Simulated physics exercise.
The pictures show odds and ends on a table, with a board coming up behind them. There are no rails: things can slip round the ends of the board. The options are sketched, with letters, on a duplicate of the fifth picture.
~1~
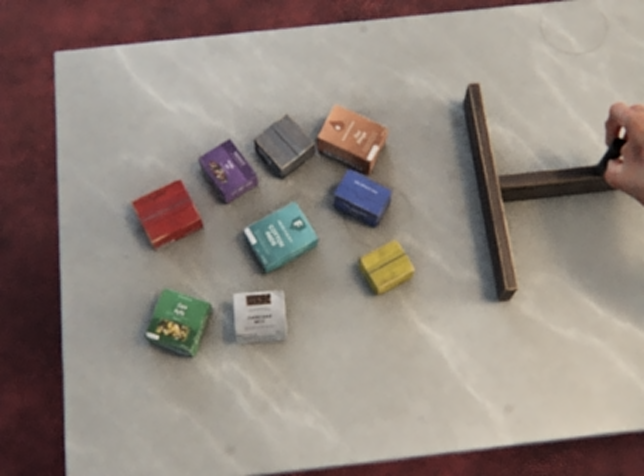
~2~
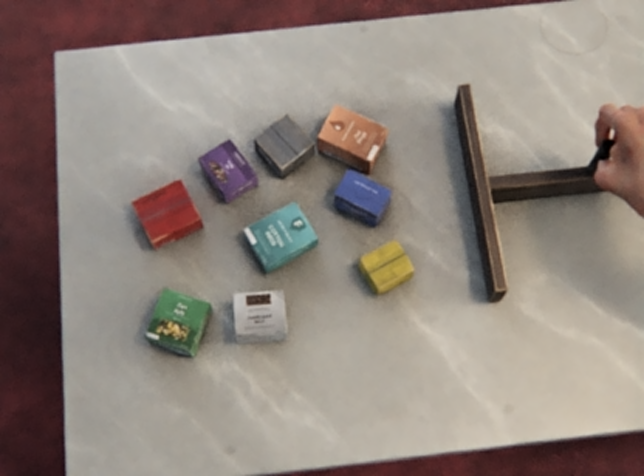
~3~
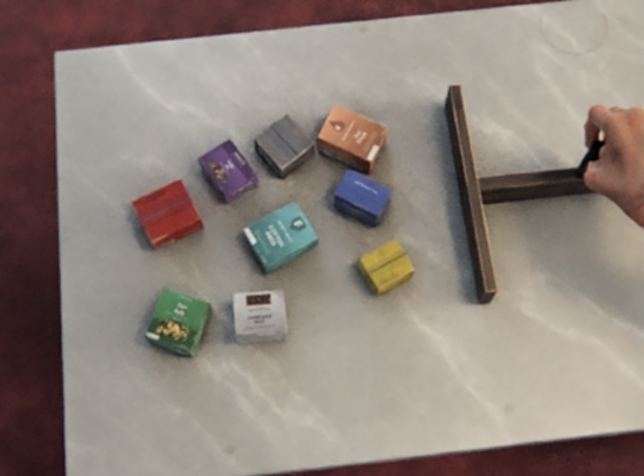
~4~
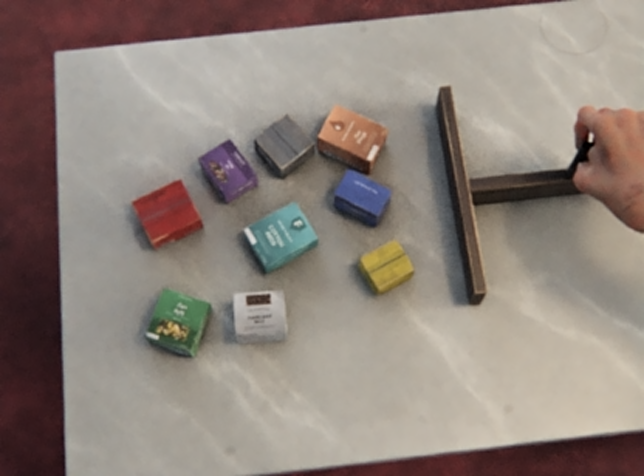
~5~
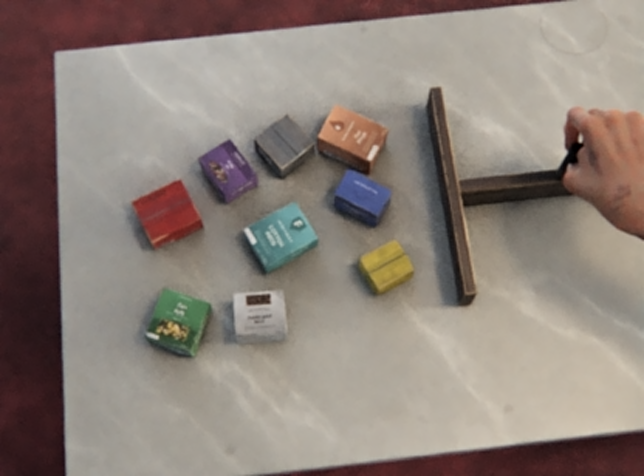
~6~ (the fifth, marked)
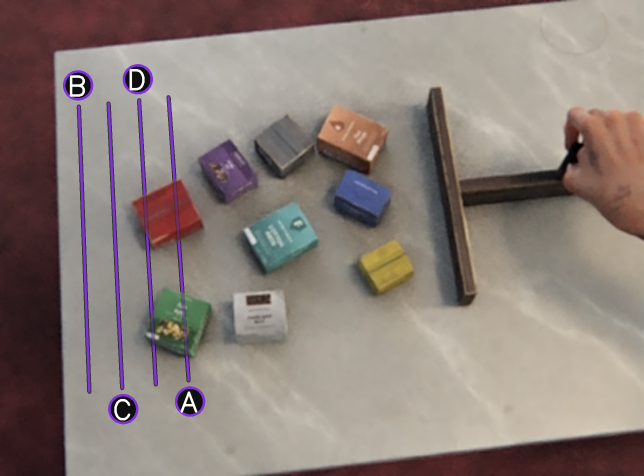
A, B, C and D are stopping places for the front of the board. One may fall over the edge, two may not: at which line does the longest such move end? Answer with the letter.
D is the last line within the limit.
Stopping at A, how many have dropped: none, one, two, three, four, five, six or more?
In all, none.
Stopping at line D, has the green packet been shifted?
By then, yes.
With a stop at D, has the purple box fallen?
No.
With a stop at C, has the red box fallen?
Yes.
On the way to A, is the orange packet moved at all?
Yes.
On the marked copy, A at (178, 232); B at (84, 242); C at (115, 239); D at (147, 235).
Taking D. A third of the way, board (343, 198); orange packet (300, 123); grey box (263, 151).
Two thirds of the way, board (231, 210); red box (138, 234); orange packet (205, 106).
When it is over, board (146, 219); red box (67, 238); green packet (80, 345); none fallen.
As for the rest, A is within the limit but short; B drops four; C drops three.
